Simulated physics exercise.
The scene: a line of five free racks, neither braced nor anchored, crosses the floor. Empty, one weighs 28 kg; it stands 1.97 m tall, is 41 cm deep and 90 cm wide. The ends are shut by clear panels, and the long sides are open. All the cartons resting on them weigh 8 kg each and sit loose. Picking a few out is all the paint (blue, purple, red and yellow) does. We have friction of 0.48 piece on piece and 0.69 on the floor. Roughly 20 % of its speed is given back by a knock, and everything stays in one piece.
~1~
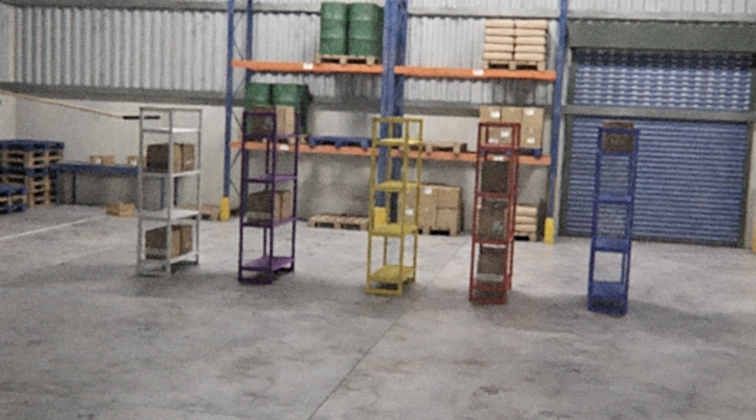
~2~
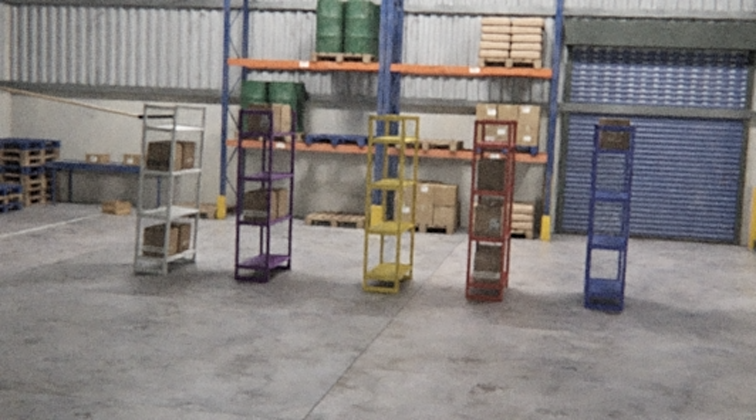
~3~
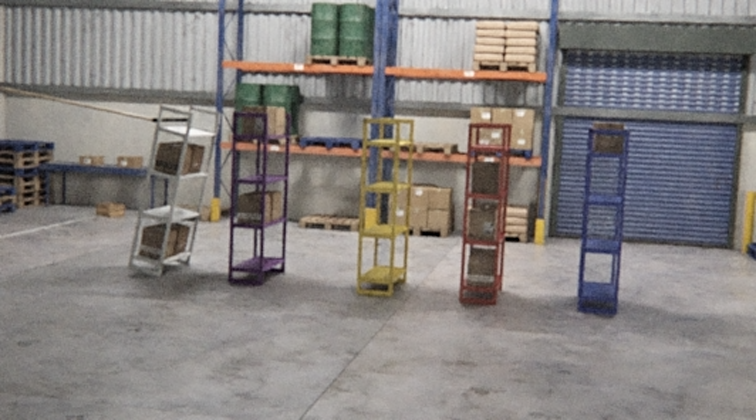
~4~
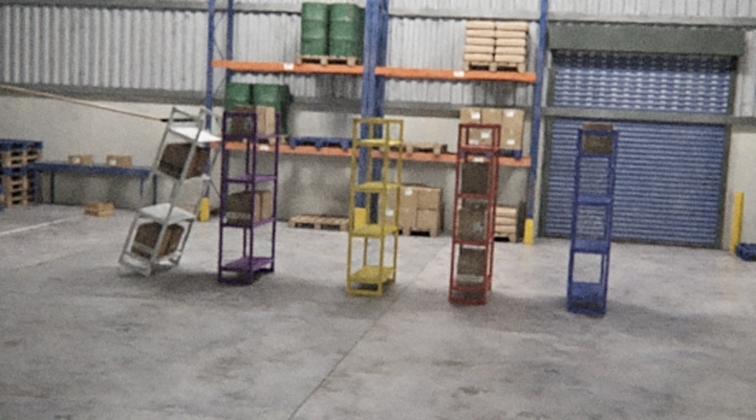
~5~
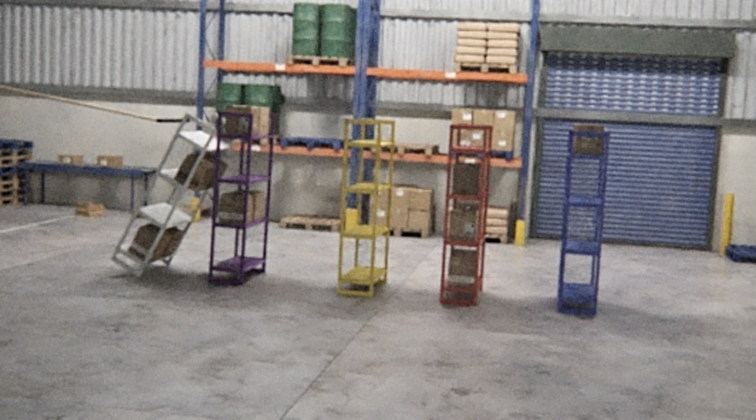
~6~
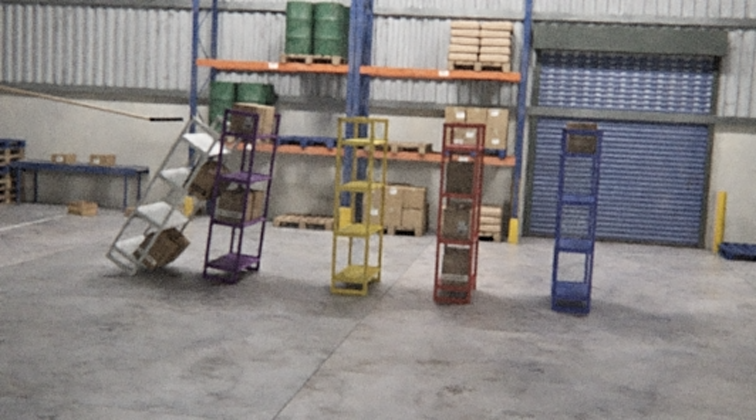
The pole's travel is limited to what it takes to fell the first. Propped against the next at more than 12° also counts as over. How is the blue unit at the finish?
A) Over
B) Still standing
(A) Over.
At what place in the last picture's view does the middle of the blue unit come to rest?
About (685, 295) in the last picture.
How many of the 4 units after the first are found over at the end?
Count: 4.
Then, 1.09 s past the last view, 8 cartons spilt or dropped; 2 of the 4 other units over; blue unit unmoved; purple unit 53° from how it stood.
Then, 2.21 s past the last view, 14 cartons spilt or dropped; 4 of the 4 other units over; blue unit 21° from how it stood; purple unit 68° from how it stood.
In the end, 16 cartons spilt or dropped; 4 of the 4 other units over; blue unit lying flat; purple unit 68° from how it stood; yellow unit 66° from how it stood. Not one is left standing. From the last view, middles, blue unit near (685, 295), purple unit near (314, 231).
